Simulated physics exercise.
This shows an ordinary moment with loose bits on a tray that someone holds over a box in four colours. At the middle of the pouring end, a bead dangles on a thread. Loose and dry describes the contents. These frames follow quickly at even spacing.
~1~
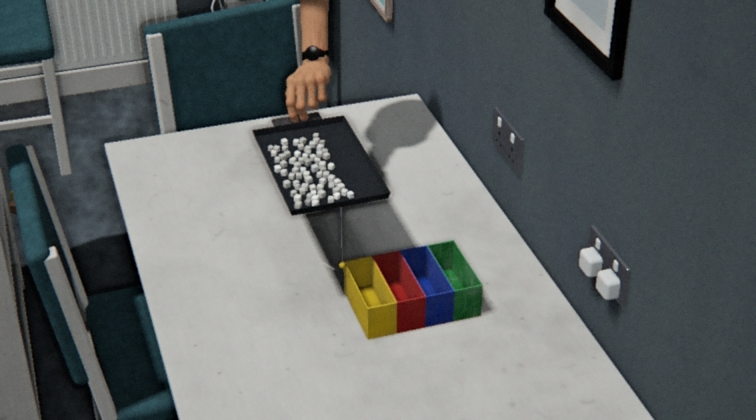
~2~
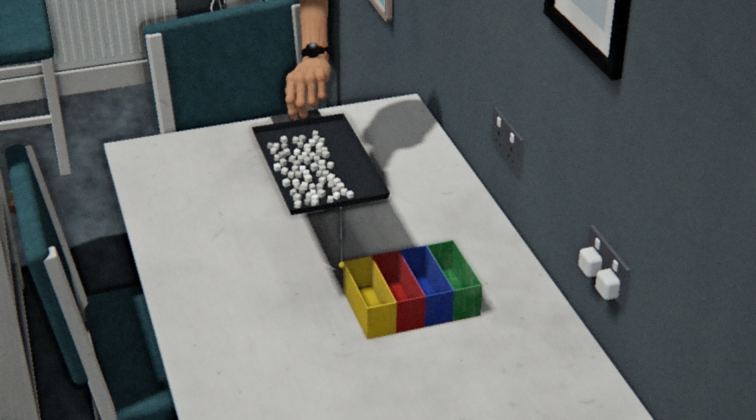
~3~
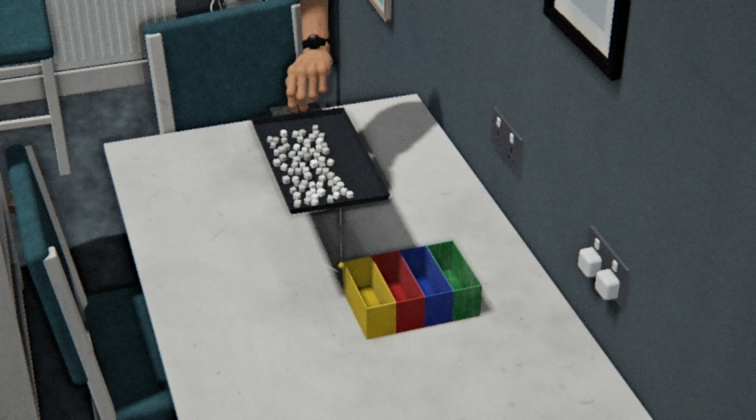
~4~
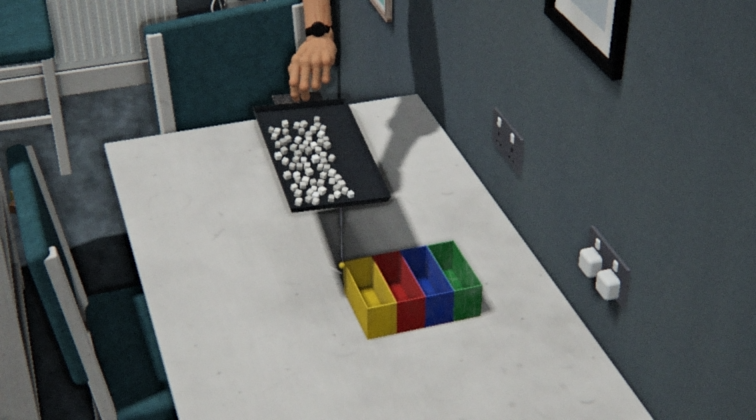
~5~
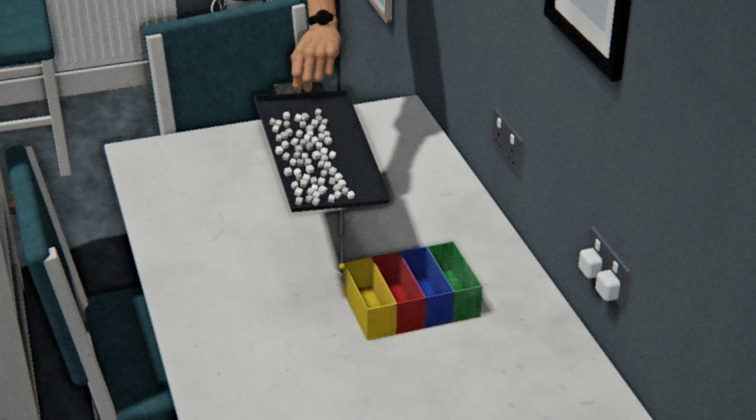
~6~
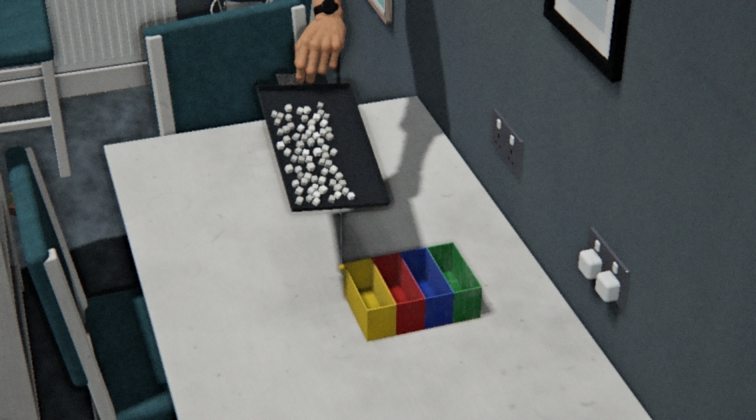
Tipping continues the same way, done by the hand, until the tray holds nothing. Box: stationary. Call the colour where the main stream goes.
I call red.
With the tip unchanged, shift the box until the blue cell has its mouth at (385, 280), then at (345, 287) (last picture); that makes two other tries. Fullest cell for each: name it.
First try: That blue cell. Second try: The green one.
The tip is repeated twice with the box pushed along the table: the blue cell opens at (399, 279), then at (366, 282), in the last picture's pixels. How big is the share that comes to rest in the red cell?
Trial 1 around 30 percent, trial 2 around 0 percent.
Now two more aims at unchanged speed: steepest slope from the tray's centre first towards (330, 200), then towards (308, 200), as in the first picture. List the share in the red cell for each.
Shares, approx.: 0 %, then 0 %.
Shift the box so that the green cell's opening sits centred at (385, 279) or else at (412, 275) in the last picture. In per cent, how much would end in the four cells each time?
First 80 %, then 90 %.
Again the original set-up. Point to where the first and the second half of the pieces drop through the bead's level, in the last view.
First around (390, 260), afterwards around (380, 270).
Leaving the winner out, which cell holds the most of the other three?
That's that yellow cell.
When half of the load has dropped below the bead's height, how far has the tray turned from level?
About 105° of tilt.
Shortly afterwards, tray tipped steeply; all but a few on the tray; only a few falling or outside the box.
Next, tray tipped past a quarter turn; near half on the tray; near a quarter in the red cell; a little in the yellow cell; a little in the blue cell; near a quarter falling or outside the box.
Some moments later, tray tipped past a quarter turn; near two thirds in the red cell; near a quarter in the yellow cell; a little in the blue cell; a little falling or outside the box.
In the end, tray tipped past a quarter turn; near two thirds in the red cell; near a quarter in the yellow cell; a little in the blue cell; none at all in the green cell; a little outside the box.
